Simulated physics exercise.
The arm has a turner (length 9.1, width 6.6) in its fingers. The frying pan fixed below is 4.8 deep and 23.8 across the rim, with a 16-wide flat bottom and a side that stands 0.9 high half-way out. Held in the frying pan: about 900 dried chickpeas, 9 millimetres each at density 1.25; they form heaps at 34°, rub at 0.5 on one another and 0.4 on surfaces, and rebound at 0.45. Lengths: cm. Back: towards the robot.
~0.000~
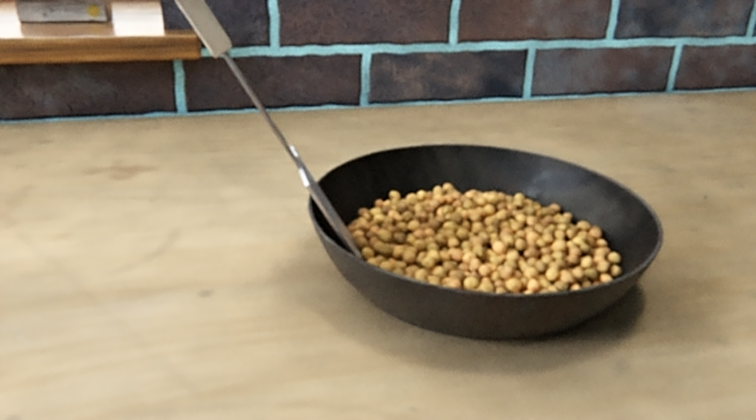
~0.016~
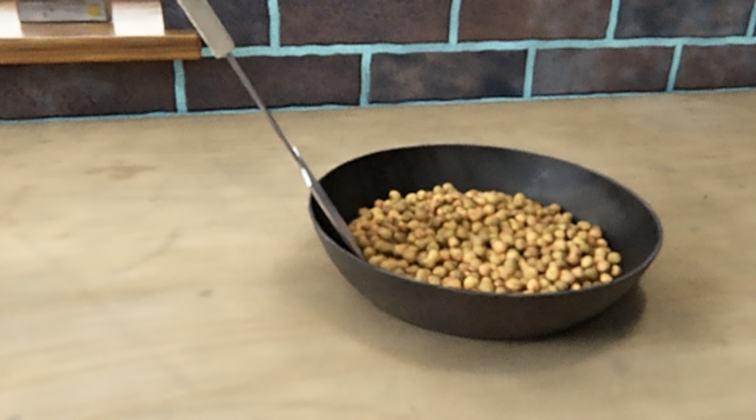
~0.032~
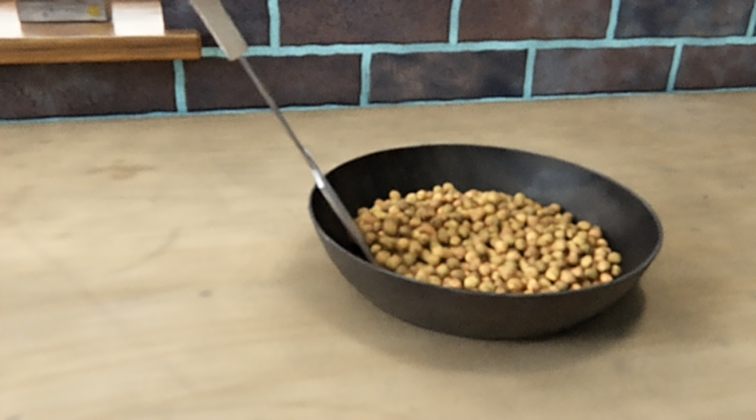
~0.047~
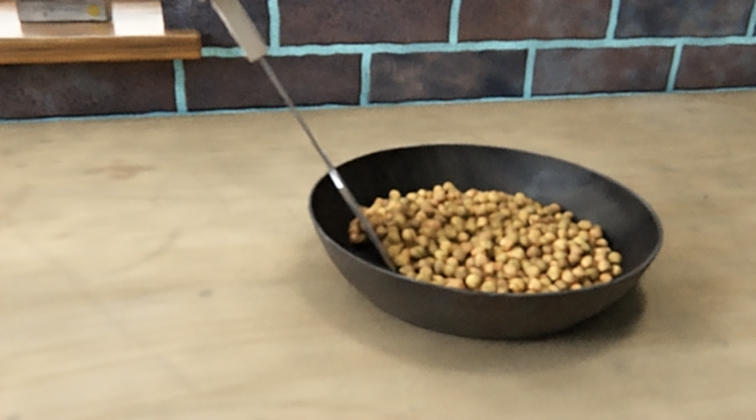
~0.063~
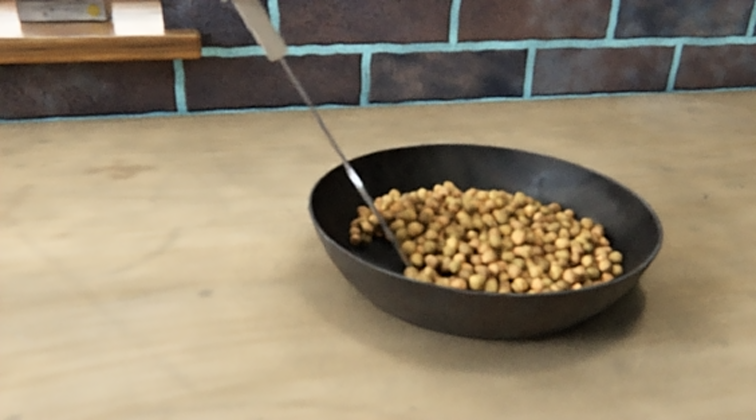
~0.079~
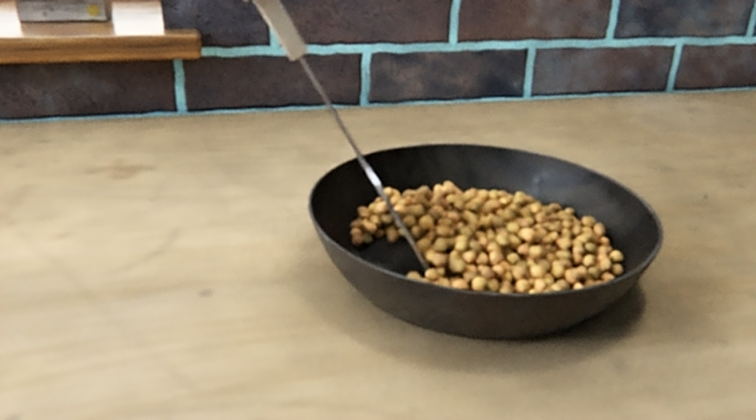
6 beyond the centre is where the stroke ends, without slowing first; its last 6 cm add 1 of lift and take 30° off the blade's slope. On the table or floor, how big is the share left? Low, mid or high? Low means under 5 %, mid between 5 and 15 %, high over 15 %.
Low.
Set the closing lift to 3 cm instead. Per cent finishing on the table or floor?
Roughly 0 per cent.
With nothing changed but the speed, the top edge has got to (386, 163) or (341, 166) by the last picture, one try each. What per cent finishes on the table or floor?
0 % and 0 %.
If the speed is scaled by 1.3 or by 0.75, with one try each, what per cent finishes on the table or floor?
About 0 and 0 per cent.
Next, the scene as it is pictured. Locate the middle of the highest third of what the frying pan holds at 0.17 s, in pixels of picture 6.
The middle lies somewhere about (534, 222).
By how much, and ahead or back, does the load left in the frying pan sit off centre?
About 3.5 centimetres ahead.
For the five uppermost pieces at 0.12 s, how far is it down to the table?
5 cm.
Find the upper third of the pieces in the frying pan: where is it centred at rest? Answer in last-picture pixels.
Near (569, 216).
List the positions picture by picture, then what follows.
The first frame shows turner top edge at (299, 165), sloping 60°; upper third of the load around (472, 237), from x 350 to 615, top at y 190; 900 in the frying pan.
The second frame shows turner top edge at (301, 165), sloping 60°; upper third of the load around (472, 237), from x 350 to 615, top at y 190.
The third frame shows turner top edge at (313, 167), sloping 60°; upper third of the load around (471, 236), from x 355 to 615, top at y 190.
The fourth frame shows turner top edge at (330, 167), sloping 60°; upper third of the load around (467, 233), from x 355 to 615, top at y 190.
The fifth frame shows turner top edge at (348, 166), sloping 60°; upper third of the load around (473, 230), from x 355 to 615, top at y 185.
The sixth frame shows turner top edge at (365, 165), sloping 60°; upper third of the load around (480, 229), from x 355 to 615, top at y 185; 900 in the frying pan.
By 0.12 s, sloping 60°, highest piece 5 above the table; 900 in the frying pan.
By 0.17 s, sloping 46°, highest piece 5 above the table; 900 in the frying pan.
By 0.39 s, sloping 30°, highest piece 5 above the table; 900 in the frying pan.
By 1.44 s, sloping 30°, highest piece 5 above the table; 900 in the frying pan.
Final count, 900 in the frying pan. That is 0 % on the table or floor.
